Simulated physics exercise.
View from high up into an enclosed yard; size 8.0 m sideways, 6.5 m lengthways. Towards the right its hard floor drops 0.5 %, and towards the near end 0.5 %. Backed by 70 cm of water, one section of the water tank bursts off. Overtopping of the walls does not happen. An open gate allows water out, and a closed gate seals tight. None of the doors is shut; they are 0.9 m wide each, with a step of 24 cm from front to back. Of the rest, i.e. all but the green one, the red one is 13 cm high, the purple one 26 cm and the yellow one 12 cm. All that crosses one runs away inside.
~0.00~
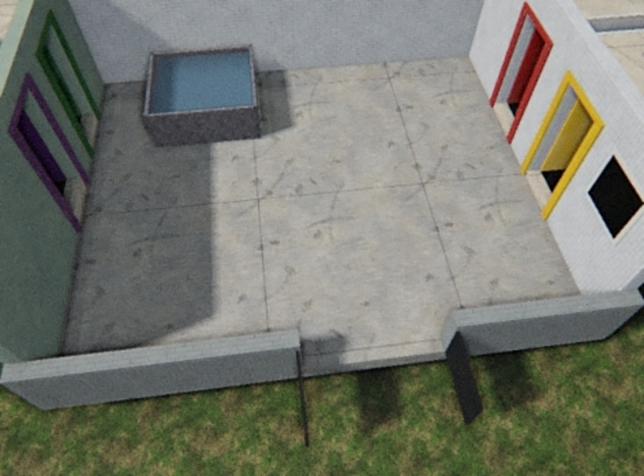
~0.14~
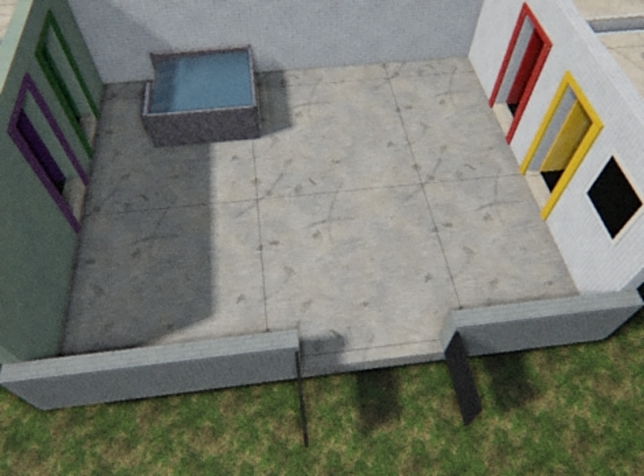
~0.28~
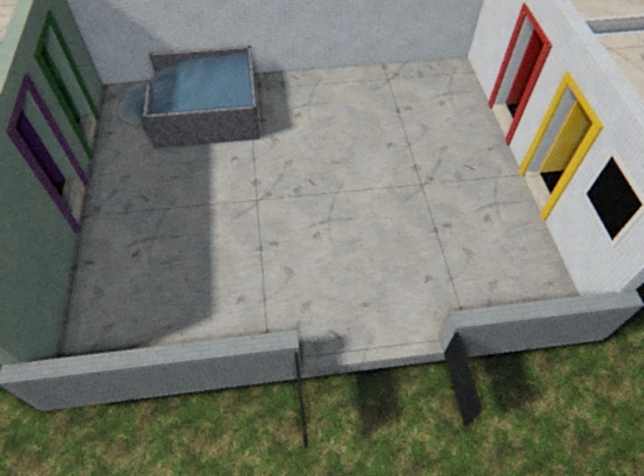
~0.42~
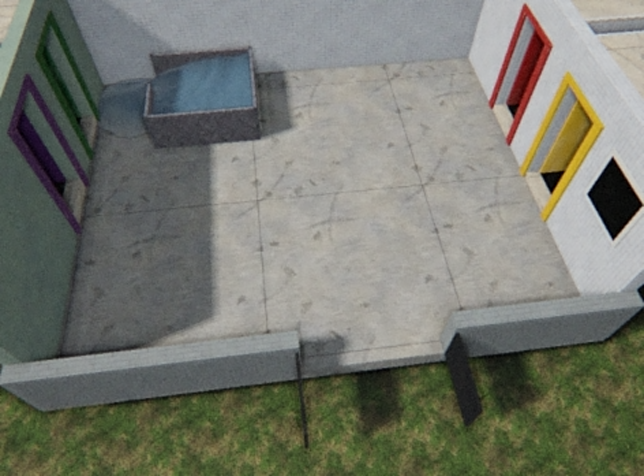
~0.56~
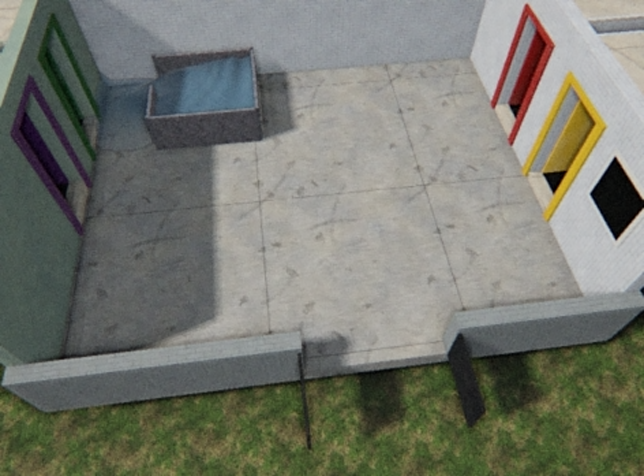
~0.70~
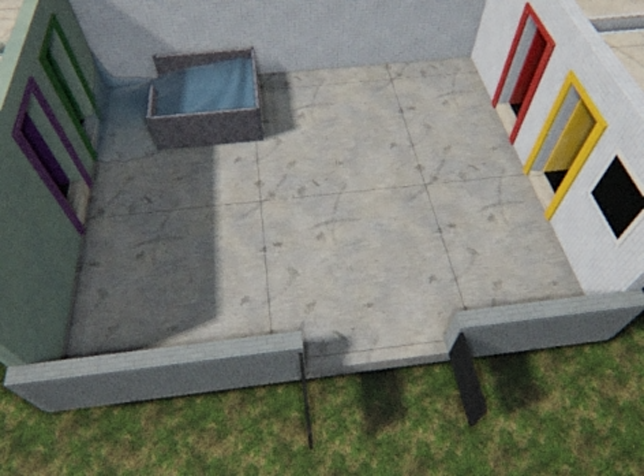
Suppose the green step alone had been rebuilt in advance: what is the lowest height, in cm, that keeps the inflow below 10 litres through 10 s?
About 29 cm.
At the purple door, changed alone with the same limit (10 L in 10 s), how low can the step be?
At the purple door it takes roughly 4.5 centimetres.
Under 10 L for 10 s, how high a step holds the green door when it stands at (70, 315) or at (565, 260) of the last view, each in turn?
You'd want roughly 8.0 cm there first, then roughly 7.0 cm.
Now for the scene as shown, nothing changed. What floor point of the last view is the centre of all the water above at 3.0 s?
The balance point sits at roughly (175, 140).
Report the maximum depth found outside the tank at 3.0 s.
About 32 cm at most.
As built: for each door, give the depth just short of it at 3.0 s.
In cm - red: 0, purple: 8, green: 22, yellow: 0.
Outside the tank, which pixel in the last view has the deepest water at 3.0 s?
Look close to (150, 89).
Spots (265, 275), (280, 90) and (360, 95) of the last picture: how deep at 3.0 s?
The depths come to about 1, 0 and 0 cm.
After 1.4 s water covers 5 % of the floor, deepest (55 cm) near (123, 96); 27 cm at the green door, 9 litres in over its 18 cm step.
After 3.0 s water covers 30 % of the floor, deepest (32 cm) near (150, 89); 22 cm at the green door, 57 litres in over its 18 cm step.
After 10.0 s water covers 75 % of the floor, deepest (10 cm) near (587, 308); 8 cm at the green door, 68 litres in over its 18 cm step.
At the green door as built, the water arrived by 0.6 s and peaked near 28 cm at 1.6 s.
Run again over the same 10 s with other heights there, 25 litres in over 24.5 cm, 3 litres over 33.5 cm. The limit of 10 litres is kept from about 29 cm up.
